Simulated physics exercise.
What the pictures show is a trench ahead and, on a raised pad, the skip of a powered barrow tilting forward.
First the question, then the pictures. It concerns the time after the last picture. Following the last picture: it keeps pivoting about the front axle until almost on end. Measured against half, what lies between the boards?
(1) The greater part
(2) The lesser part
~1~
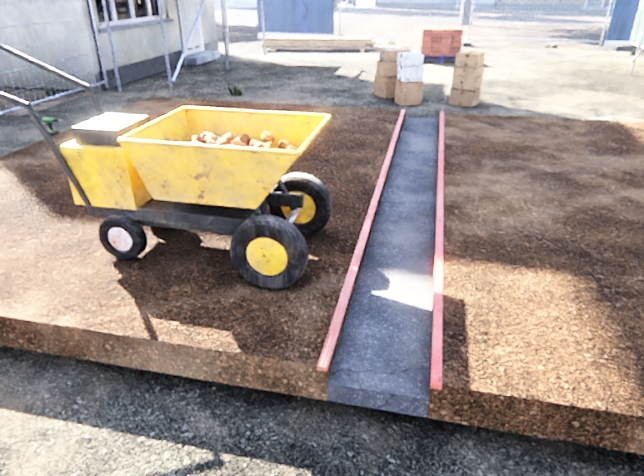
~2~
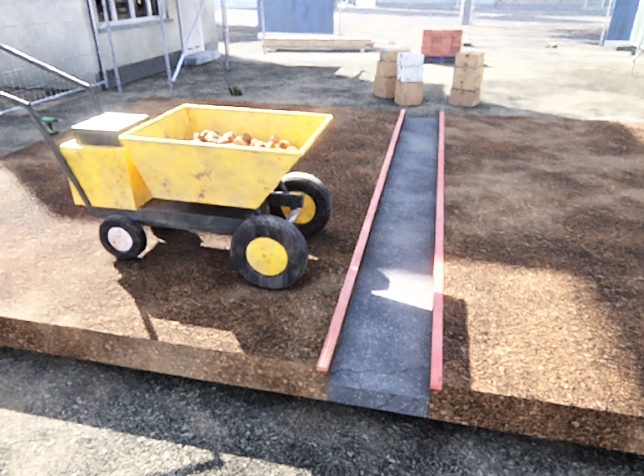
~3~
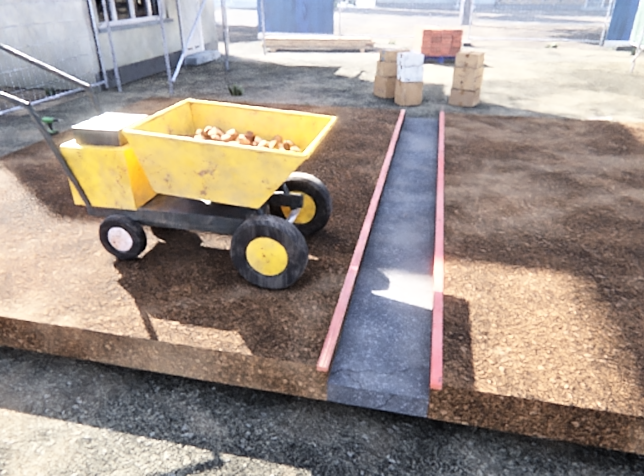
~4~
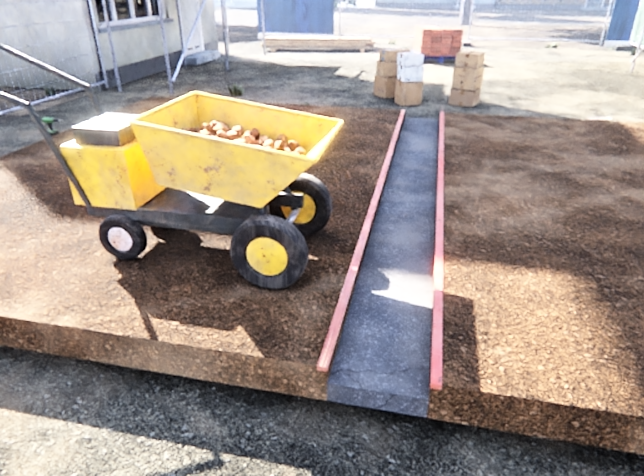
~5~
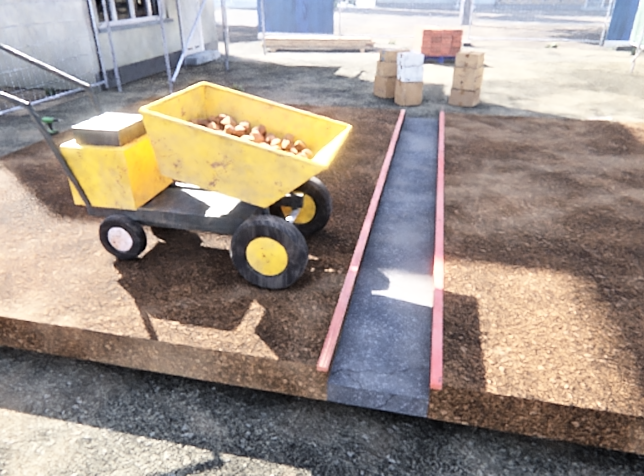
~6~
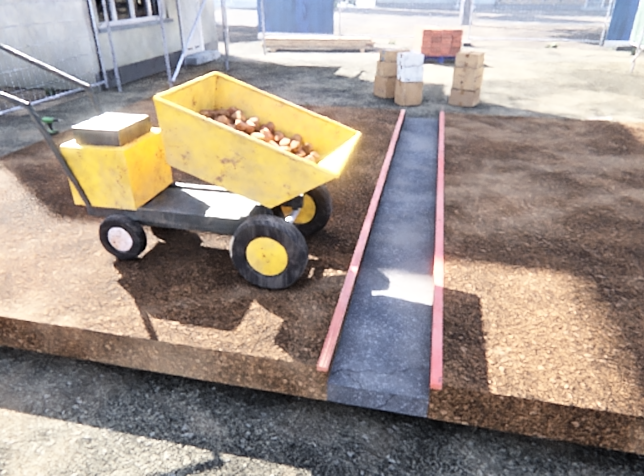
1.
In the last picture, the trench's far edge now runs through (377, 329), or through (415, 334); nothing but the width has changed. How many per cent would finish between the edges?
Roughly 0 % first, 50 % second.
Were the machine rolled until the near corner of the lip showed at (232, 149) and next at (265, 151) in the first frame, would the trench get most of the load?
Well, the first try gives the bigger portion, and the second gives the bigger portion.
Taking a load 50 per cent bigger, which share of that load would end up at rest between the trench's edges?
Around 60 per cent.
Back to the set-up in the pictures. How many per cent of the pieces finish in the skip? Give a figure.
Estimate: 0 %, roughly.
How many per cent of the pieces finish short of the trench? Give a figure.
I'd put it at around 0 percent.
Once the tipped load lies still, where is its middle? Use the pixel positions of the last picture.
The centre settles at about (412, 273).
Just after the last frame, skip tipped steeply; every one in the skip.
A moment on, skip tipped right over; roughly two thirds in the skip; roughly a quarter in or heaped over the trench; just a few beyond it; just a few falling.
Further on, skip tipped right over; about a tenth in the skip; roughly two thirds in or heaped over the trench; roughly a quarter beyond it.
When it is over, skip tipped right over; the larger part in or heaped over the trench; roughly a quarter beyond it.
